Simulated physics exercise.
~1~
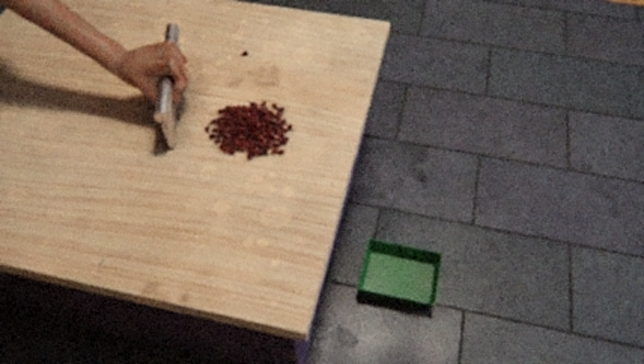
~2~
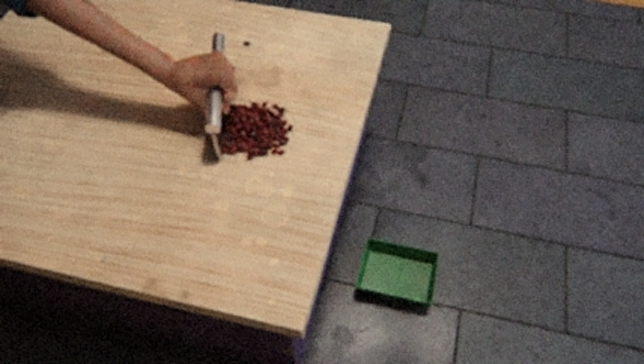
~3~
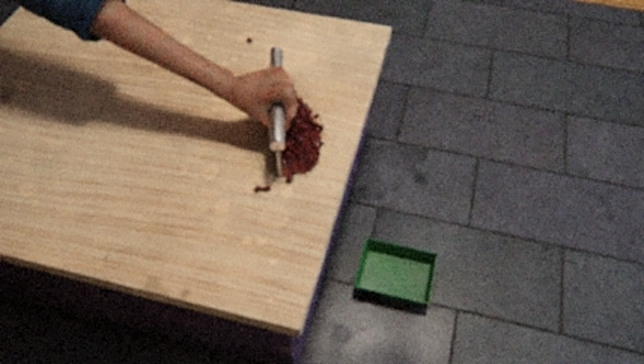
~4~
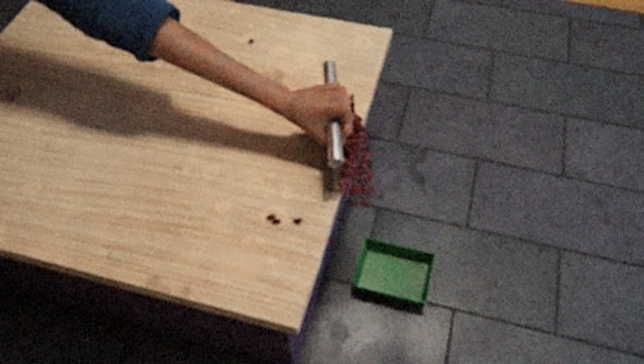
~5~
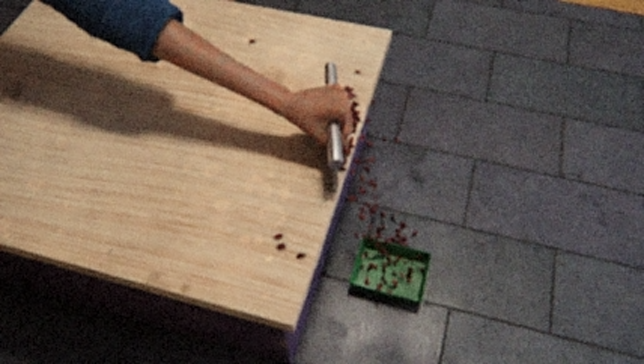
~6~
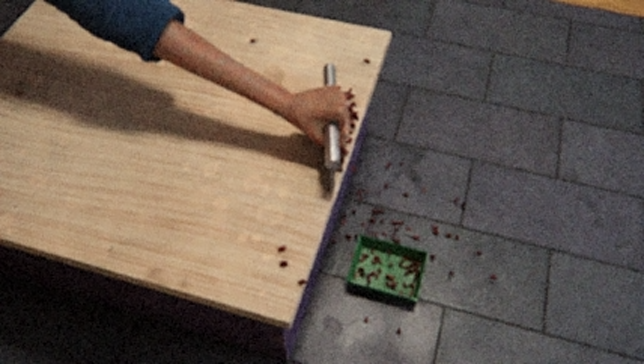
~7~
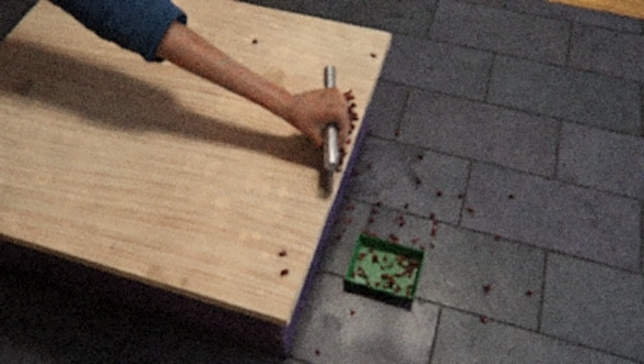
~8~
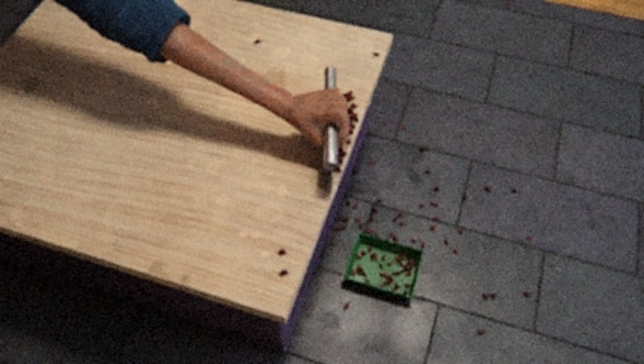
Hand with a scraper pushing a pile of red beans rightward off a wooden tabletop, some landing in a green tin, others scattering across floor tiles.
